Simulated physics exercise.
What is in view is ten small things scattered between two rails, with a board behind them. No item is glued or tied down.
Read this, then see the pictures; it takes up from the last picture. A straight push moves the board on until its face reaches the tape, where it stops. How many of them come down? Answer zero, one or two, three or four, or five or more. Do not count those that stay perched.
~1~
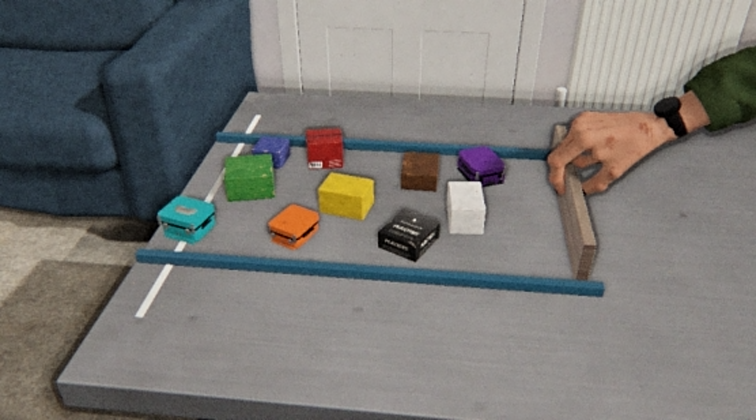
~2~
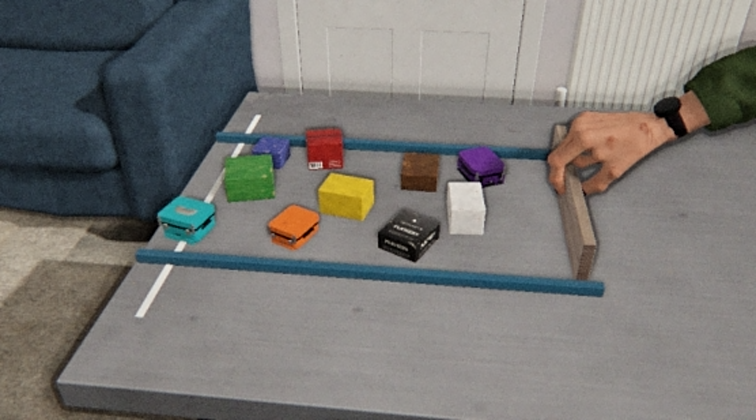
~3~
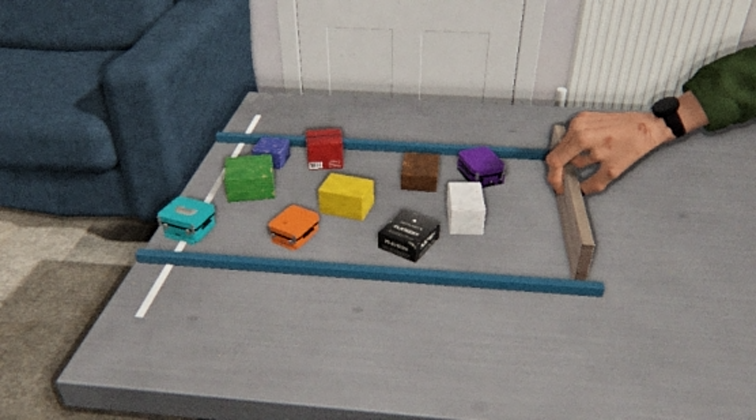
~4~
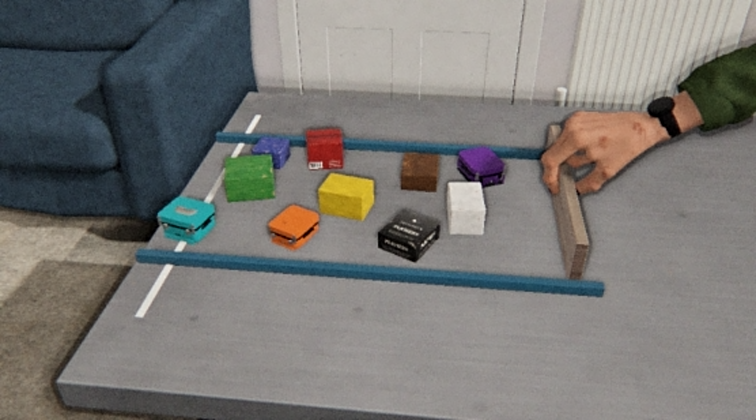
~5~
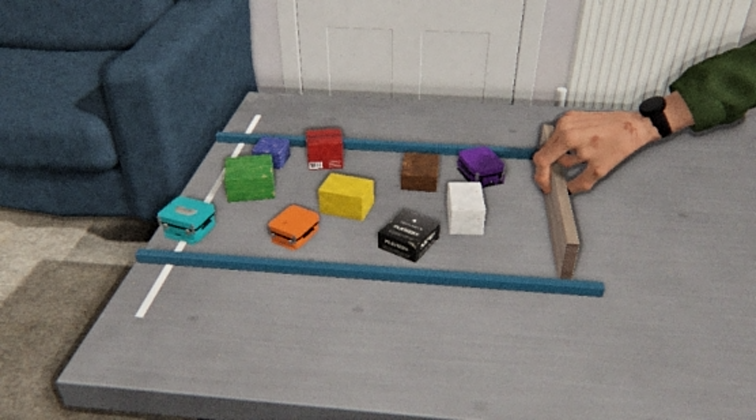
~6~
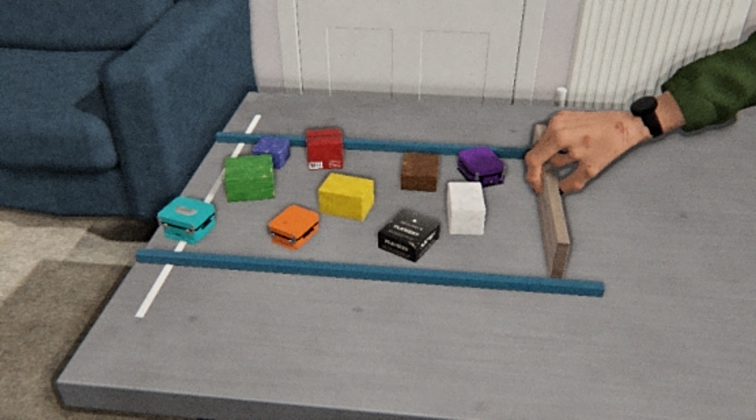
Five or more.
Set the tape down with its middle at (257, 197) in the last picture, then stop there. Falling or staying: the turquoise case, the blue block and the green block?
First the turquoise case, which leaves the top, then the blue block, which leaves the top, and the green block, which leaves the top.
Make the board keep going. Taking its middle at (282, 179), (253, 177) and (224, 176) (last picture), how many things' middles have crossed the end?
It comes out as 1, then 4, then 7.
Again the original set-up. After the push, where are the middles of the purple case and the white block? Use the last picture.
Same order as the question: First (217, 151), second (190, 190).
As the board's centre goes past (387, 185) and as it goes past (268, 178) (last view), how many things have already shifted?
At that stage 6; at the next, 10.
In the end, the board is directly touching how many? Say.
The answer is 3.
Early on, none off yet; turquoise case at rest near (188, 221); green block at rest near (250, 178); blue block at rest near (272, 153).
Finally, the number that fall off is five or more; lost, brown block, yellow block, red box, orange case, blue block, green block and turquoise case.
